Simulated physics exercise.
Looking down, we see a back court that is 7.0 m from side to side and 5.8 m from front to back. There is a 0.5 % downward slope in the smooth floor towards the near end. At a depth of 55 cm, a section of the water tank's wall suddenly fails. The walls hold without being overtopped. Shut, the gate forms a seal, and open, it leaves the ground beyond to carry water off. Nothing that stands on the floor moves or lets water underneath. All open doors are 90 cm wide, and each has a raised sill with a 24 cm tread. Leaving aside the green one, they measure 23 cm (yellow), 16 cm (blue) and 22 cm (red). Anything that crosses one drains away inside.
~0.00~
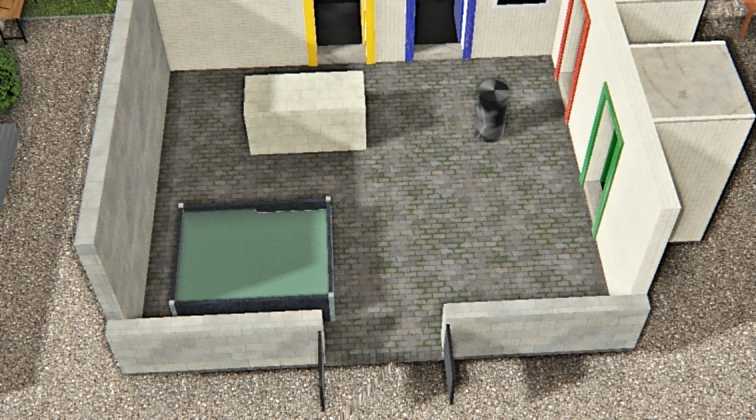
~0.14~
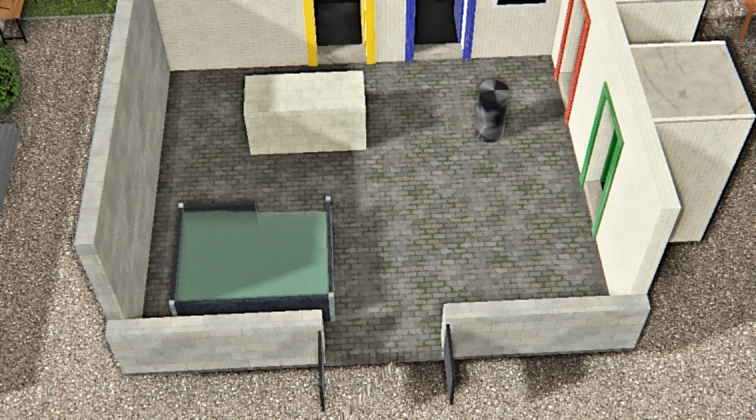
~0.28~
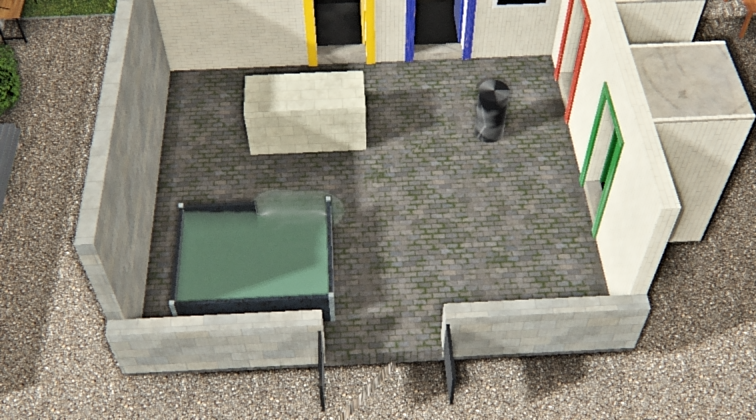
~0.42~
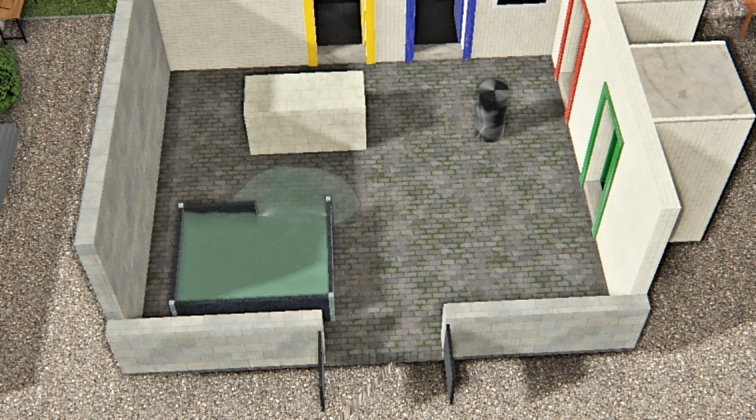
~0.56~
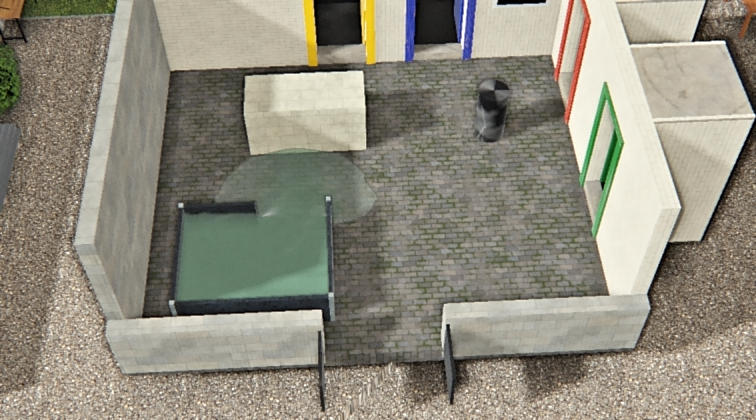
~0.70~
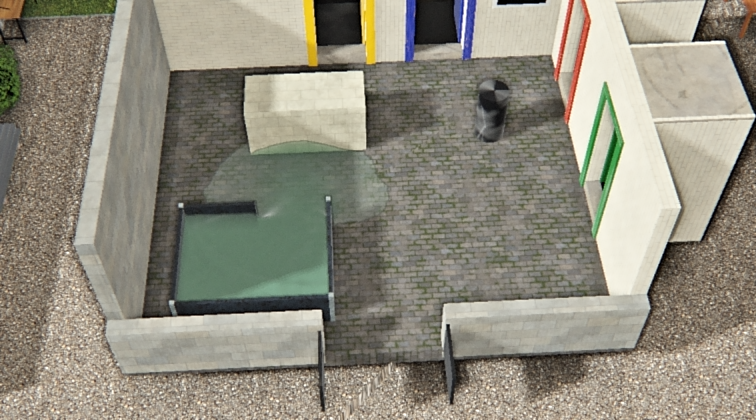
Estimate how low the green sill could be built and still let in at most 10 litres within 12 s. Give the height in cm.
I would say 8.5 cm or so.
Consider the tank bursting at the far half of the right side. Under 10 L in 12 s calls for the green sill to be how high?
Near 13.5 cm.
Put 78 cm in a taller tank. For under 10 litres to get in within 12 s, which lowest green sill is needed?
Around 13.5 cm high.
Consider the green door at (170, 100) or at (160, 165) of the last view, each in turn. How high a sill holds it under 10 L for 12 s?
First place around 6.5 cm, second around 14.5 cm.
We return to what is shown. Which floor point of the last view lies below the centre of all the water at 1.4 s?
The water is centred near (275, 239).
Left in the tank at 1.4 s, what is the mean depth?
Average depth: Approx. 38 cm.
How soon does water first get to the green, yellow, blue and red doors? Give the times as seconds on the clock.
Arrives: Green 3.0 s / yellow 4.5 s / blue 3.2 s / red 3.0 s.
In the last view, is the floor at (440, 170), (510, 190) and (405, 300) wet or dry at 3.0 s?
In order: Soaked, soaked, untouched.
After 1.4 s water covers 15 % of the floor, deepest (36 cm) near (300, 155); it has not reached the green door.
After 3.0 s water covers 45 % of the floor, deepest (24 cm) near (300, 171); 5 cm at the green door, 0 litres in over its 15 cm sill.
After 12.0 s water covers 95 % of the floor, deepest (10 cm) near (605, 316); 7 cm at the green door, 0 litres in over its 15 cm sill.
At the green door as built, the water arrived by 3.0 s and peaked near 12 cm at 3.4 s.
Run again over the same 12 s with other heights there, 16 litres in over 7.5 cm, 4 litres over 10 cm. The limit of 10 litres is kept from about 8.5 cm up.
